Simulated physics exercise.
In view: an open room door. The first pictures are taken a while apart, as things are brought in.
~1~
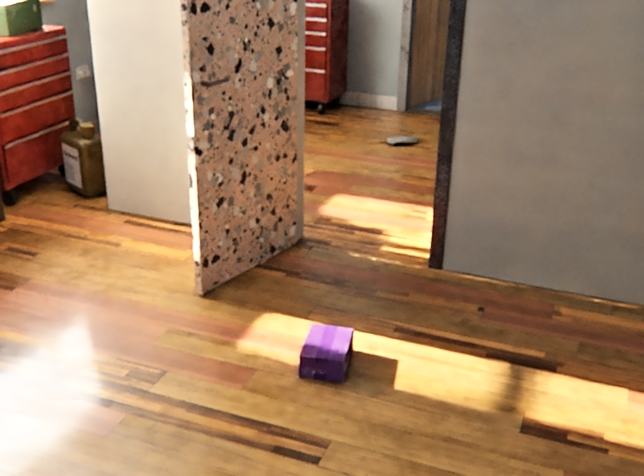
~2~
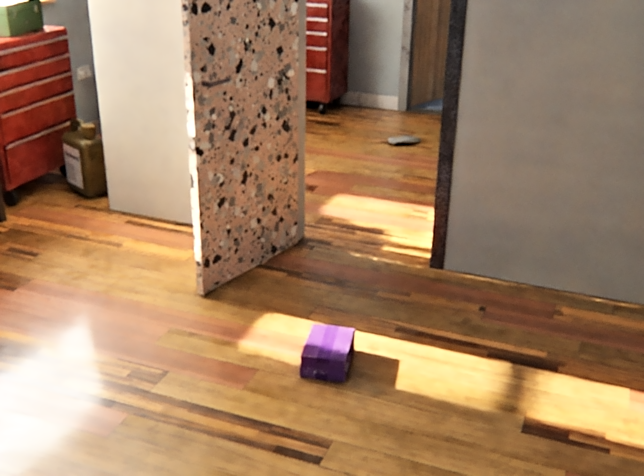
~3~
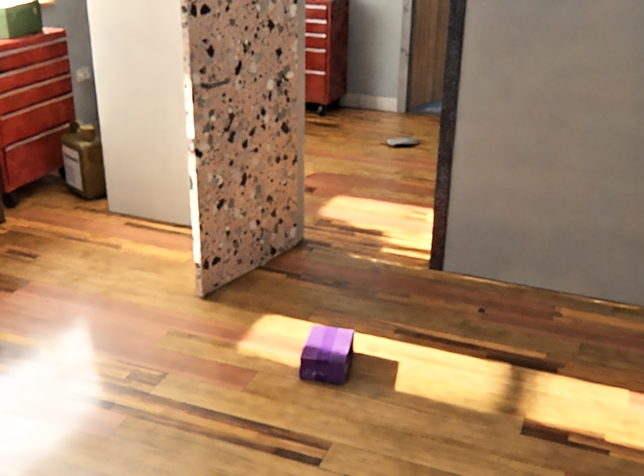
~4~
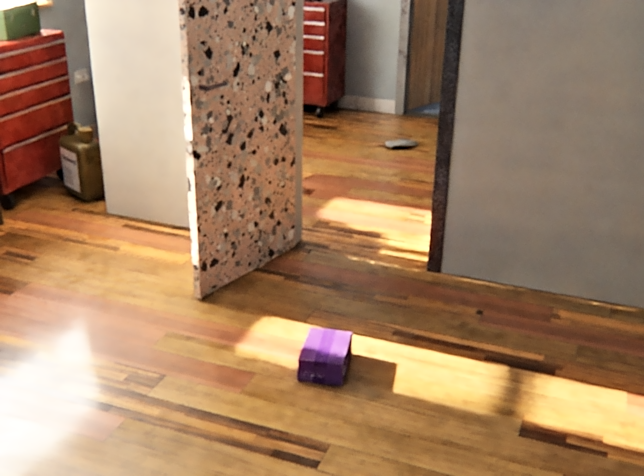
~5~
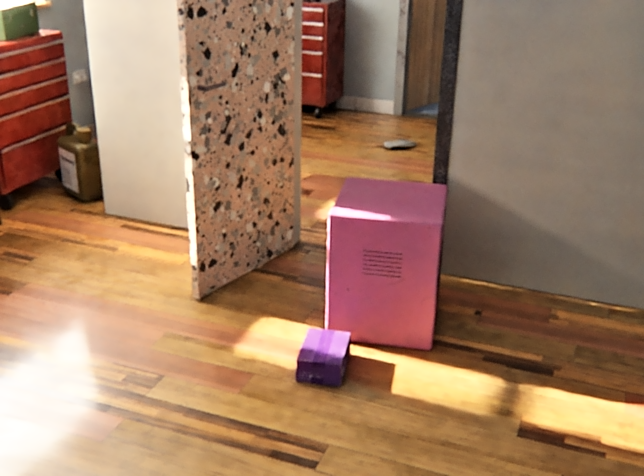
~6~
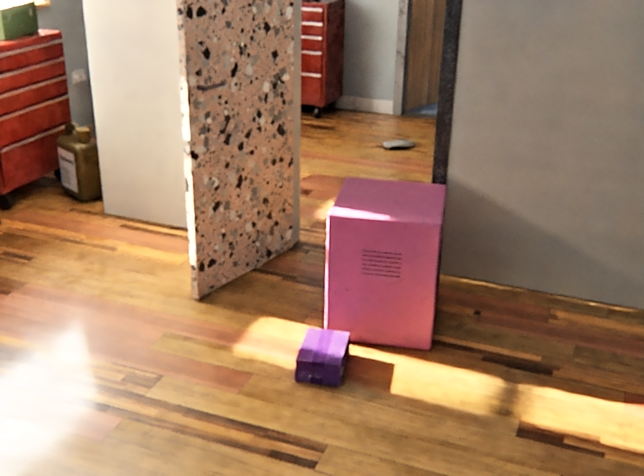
A large pink box-like appliance appears abruptly beside a small purple parcel on a sunlit wooden floor, seen from slightly above in a room with a speckled door standing wide open. Red drawer cabinets stand at the left and beyond the doorway, with a brownish container at left and a grey wall at right. The door and parcel stay still, while the view shifts very slightly.
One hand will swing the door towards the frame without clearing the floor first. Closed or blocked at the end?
Here the door jams.
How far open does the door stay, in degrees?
Some 50° open.
Then, 0.80 s after the last picture, open by 86°.
Then, 1.20 s after the last picture, open by 69°.
At rest, open by 52°; both in place. Seen from the same camera at the end, pink appliance near (388, 261).
